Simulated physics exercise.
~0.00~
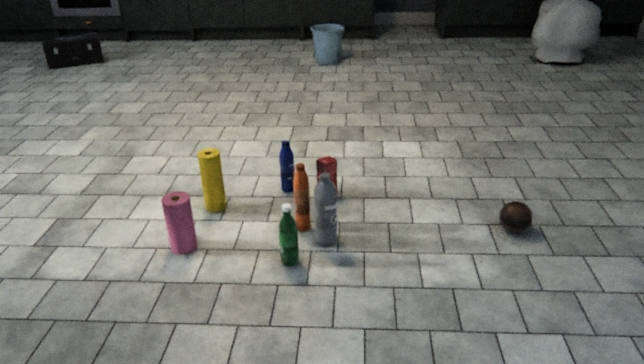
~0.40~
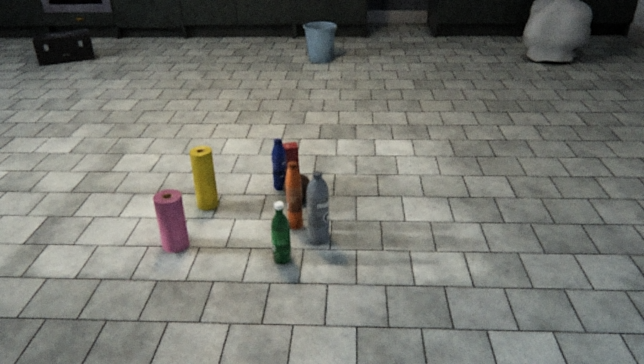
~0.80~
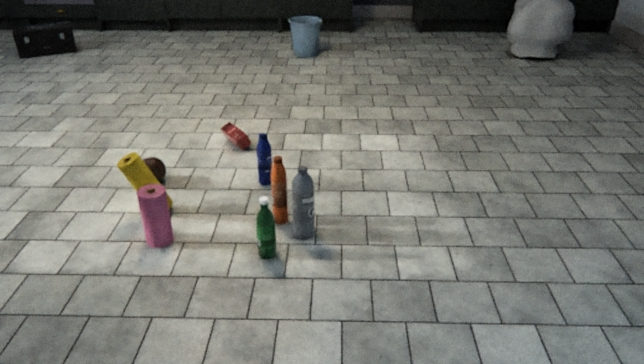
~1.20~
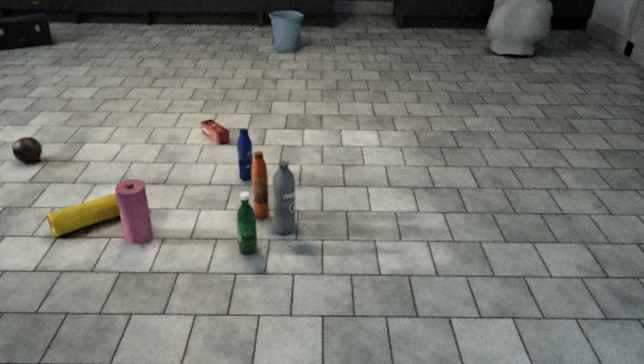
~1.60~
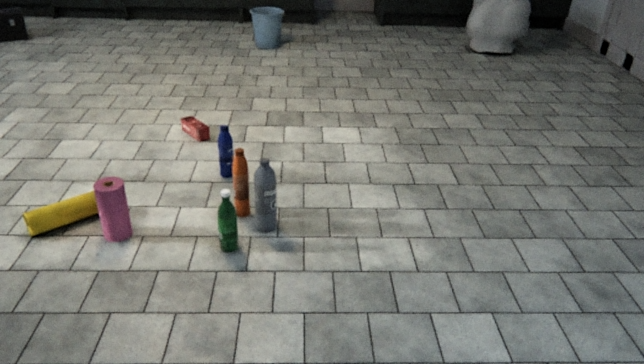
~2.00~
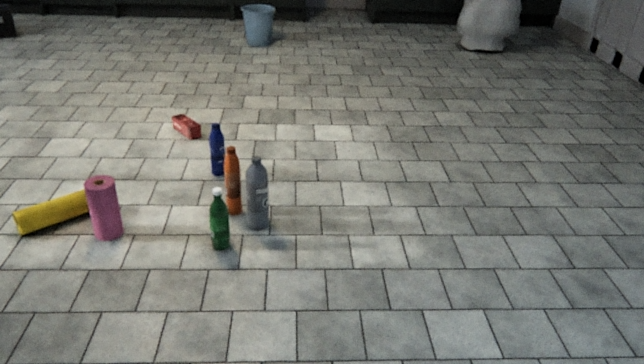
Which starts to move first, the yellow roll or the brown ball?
The brown ball starts to move first, rolling left while the yellow roll is still standing in its place. The yellow roll only starts to tip afterwards.
